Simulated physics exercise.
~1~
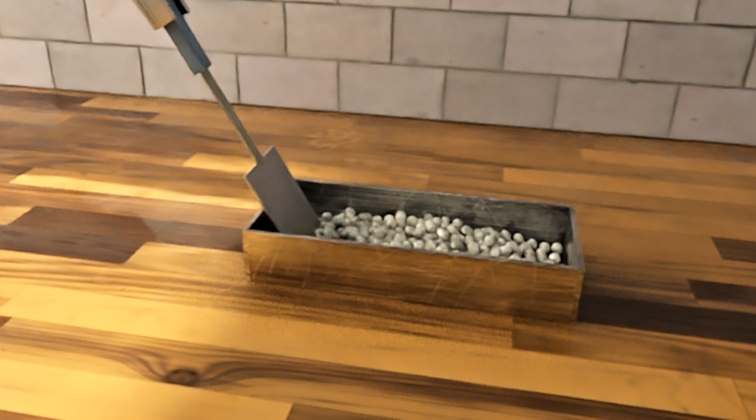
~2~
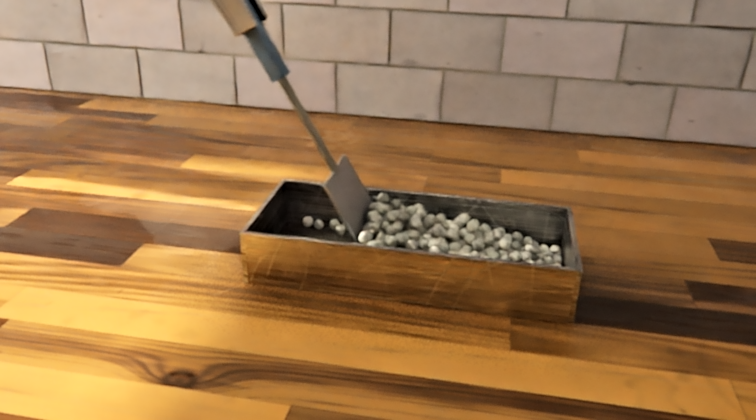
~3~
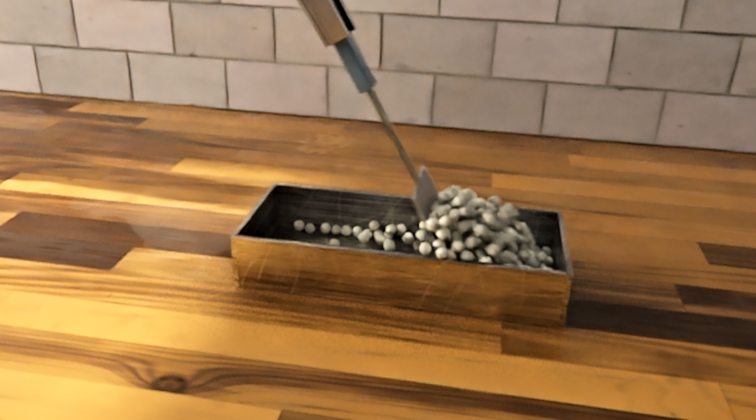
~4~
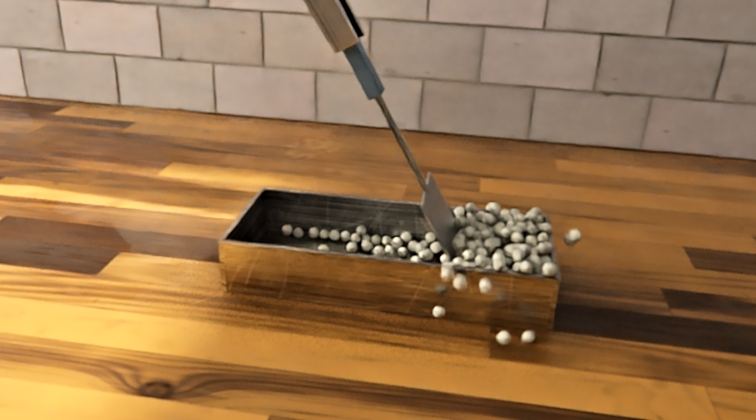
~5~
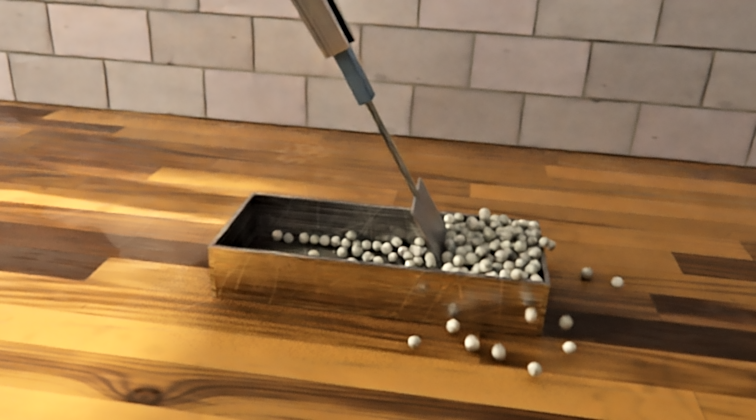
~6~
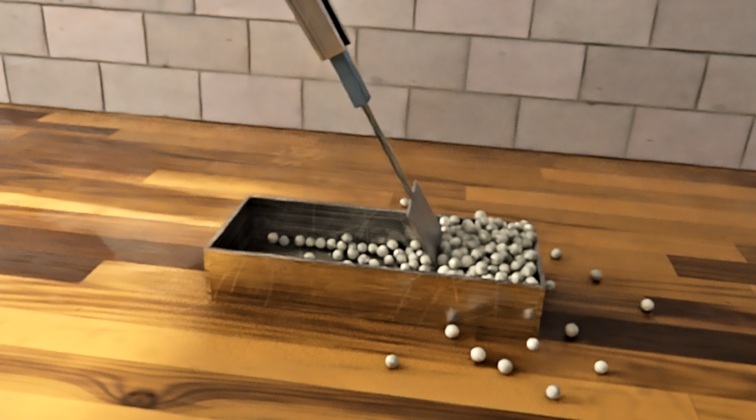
On a striped wooden counter before a tiled wall, a turner held by a mechanical arm pushed pale beads rightward through a rectangular metal tin, heaping them at the right end until some spilled over and scattered across the counter, while most stayed inside.
